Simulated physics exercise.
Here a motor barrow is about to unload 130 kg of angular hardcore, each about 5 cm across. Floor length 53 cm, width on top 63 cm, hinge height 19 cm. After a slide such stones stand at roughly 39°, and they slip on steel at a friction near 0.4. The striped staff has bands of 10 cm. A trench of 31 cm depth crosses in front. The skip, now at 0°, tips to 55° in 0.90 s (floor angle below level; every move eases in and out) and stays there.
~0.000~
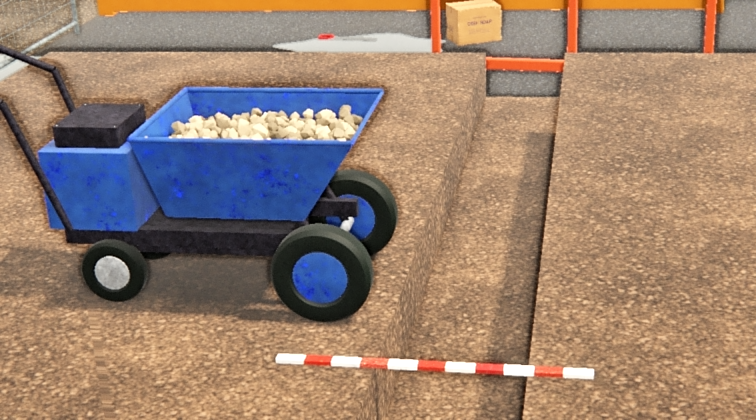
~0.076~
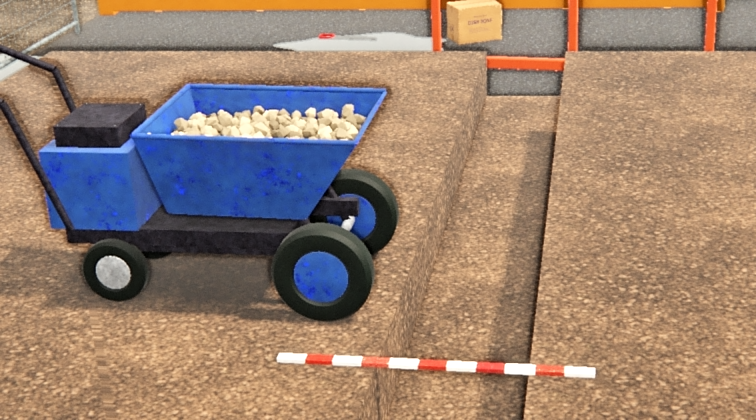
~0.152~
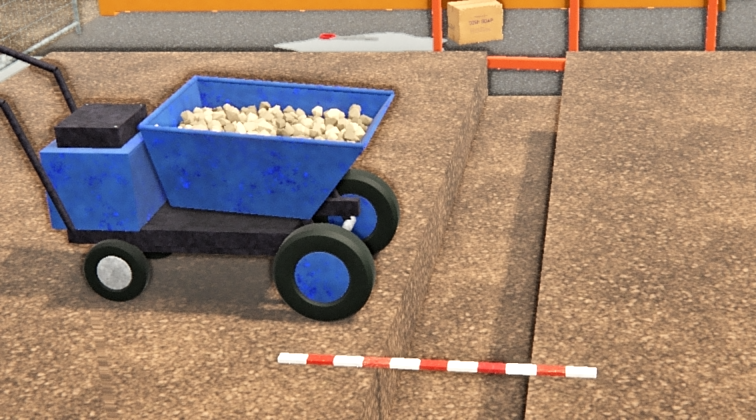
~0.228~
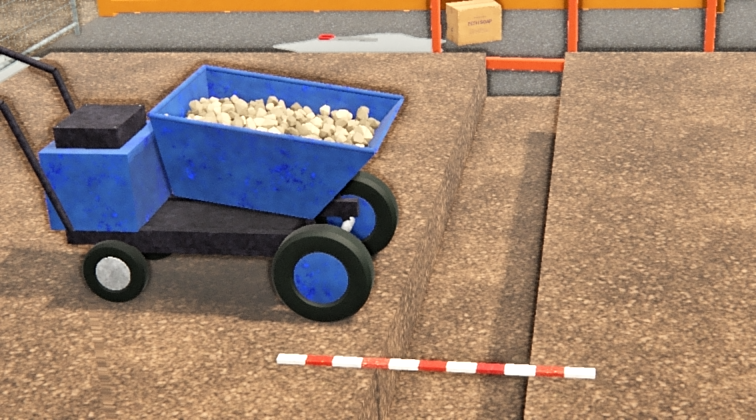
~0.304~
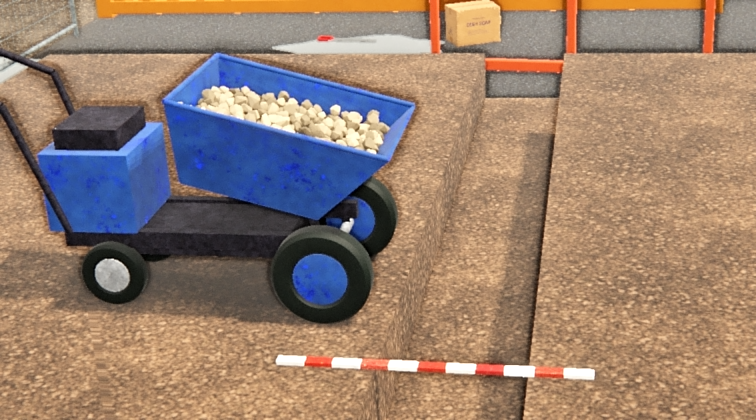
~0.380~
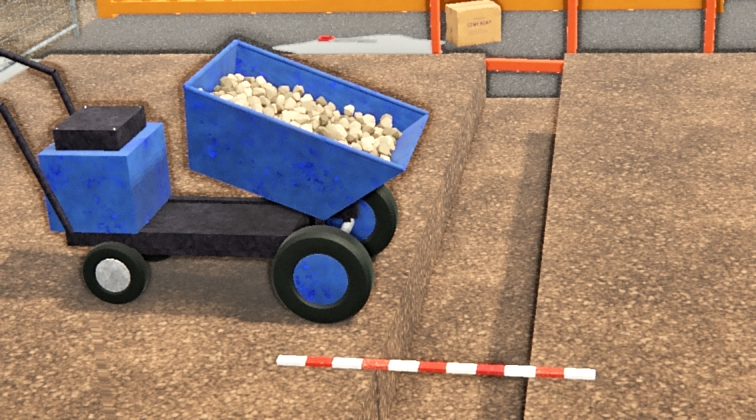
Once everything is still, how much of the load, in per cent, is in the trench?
About 13 per cent.
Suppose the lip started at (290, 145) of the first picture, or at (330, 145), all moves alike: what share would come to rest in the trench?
First some 15, then 15 per cent.
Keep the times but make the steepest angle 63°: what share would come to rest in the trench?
It would be near 25 per cent.
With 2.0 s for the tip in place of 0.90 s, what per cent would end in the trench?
It would be near 5 per cent.
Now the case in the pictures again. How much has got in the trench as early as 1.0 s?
About 0 per cent by then.
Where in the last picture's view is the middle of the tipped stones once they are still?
Near (515, 368).
After 0.7 s the floor is at 47°; 100 % in the skip; the foremost stones are at (427, 197).
After 1.0 s the floor is at 55°; 98 % in the skip, 2 % in the trench; the foremost stones are at (495, 243).
After 1.4 s the floor is at 55°; 89 % in the skip, 9 % in the trench, 2 % past the trench; the foremost stones are at (574, 307).
After 3.3 s the floor is at 55°; 85 % in the skip, 13 % in the trench, 2 % past the trench; the foremost stones are at (591, 308).
